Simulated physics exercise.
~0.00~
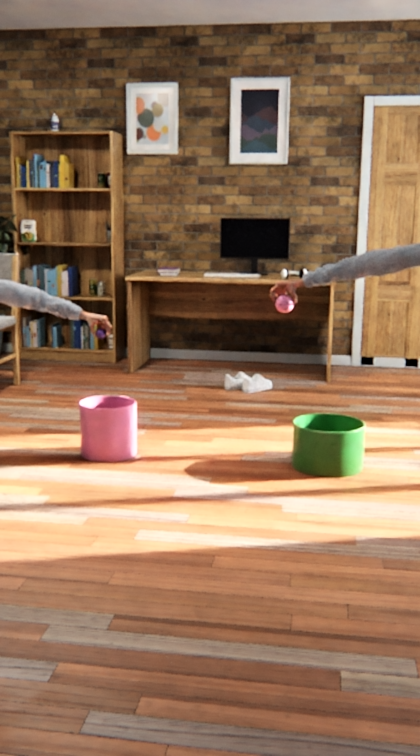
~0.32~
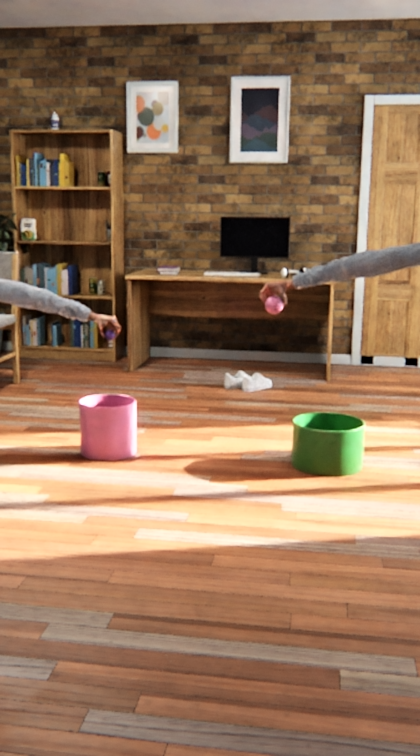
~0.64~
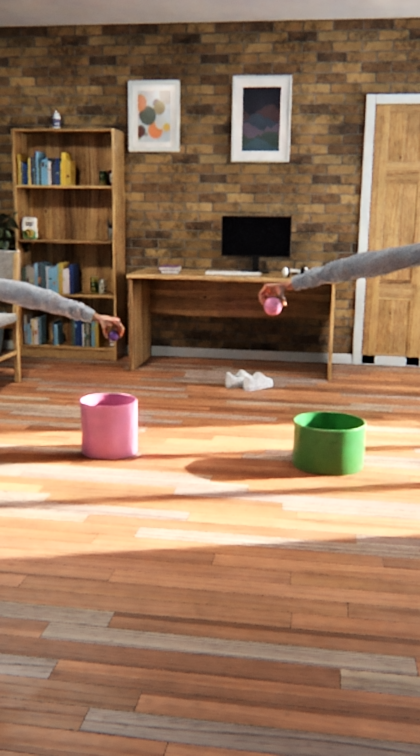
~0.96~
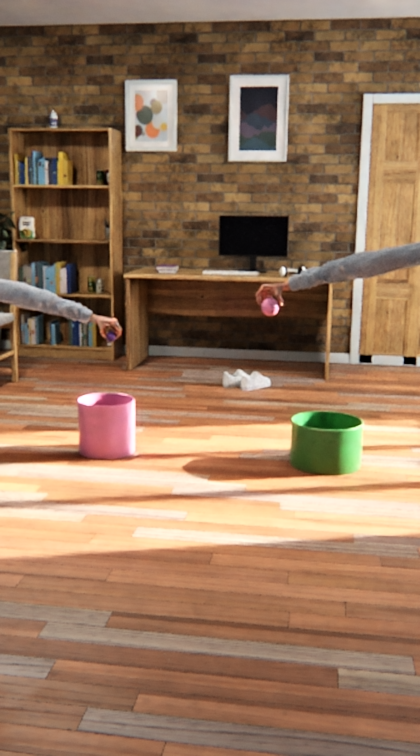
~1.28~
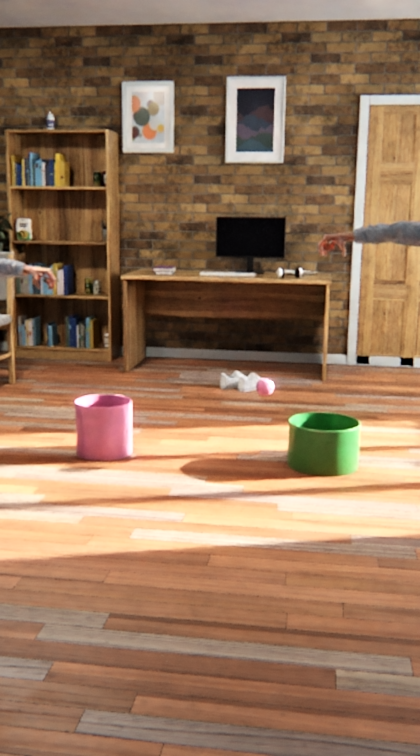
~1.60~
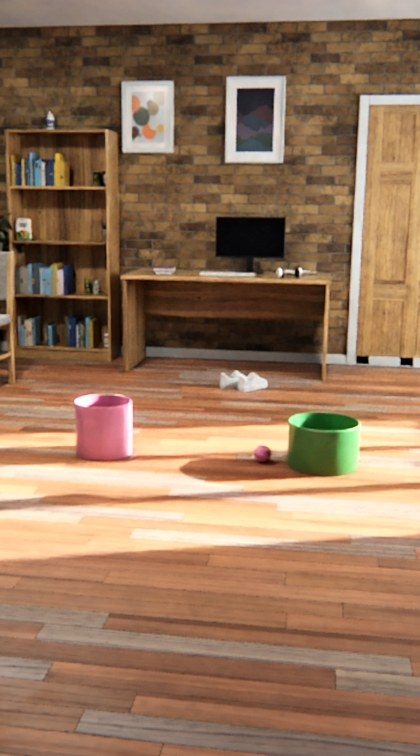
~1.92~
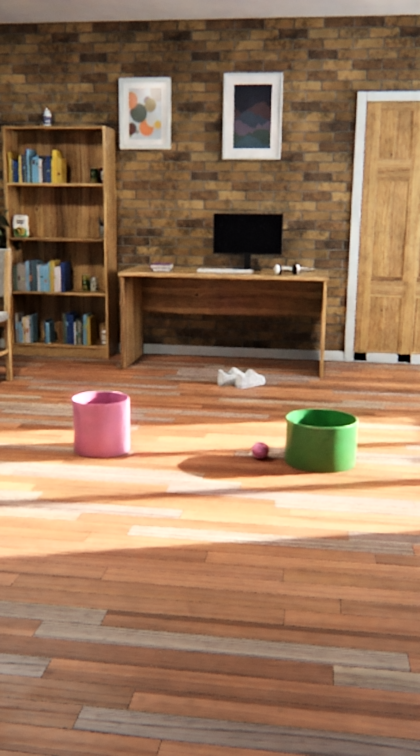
Two hands releasing balls above a pink bucket and a green one, the purple ball dropping in, the pink landing outside.
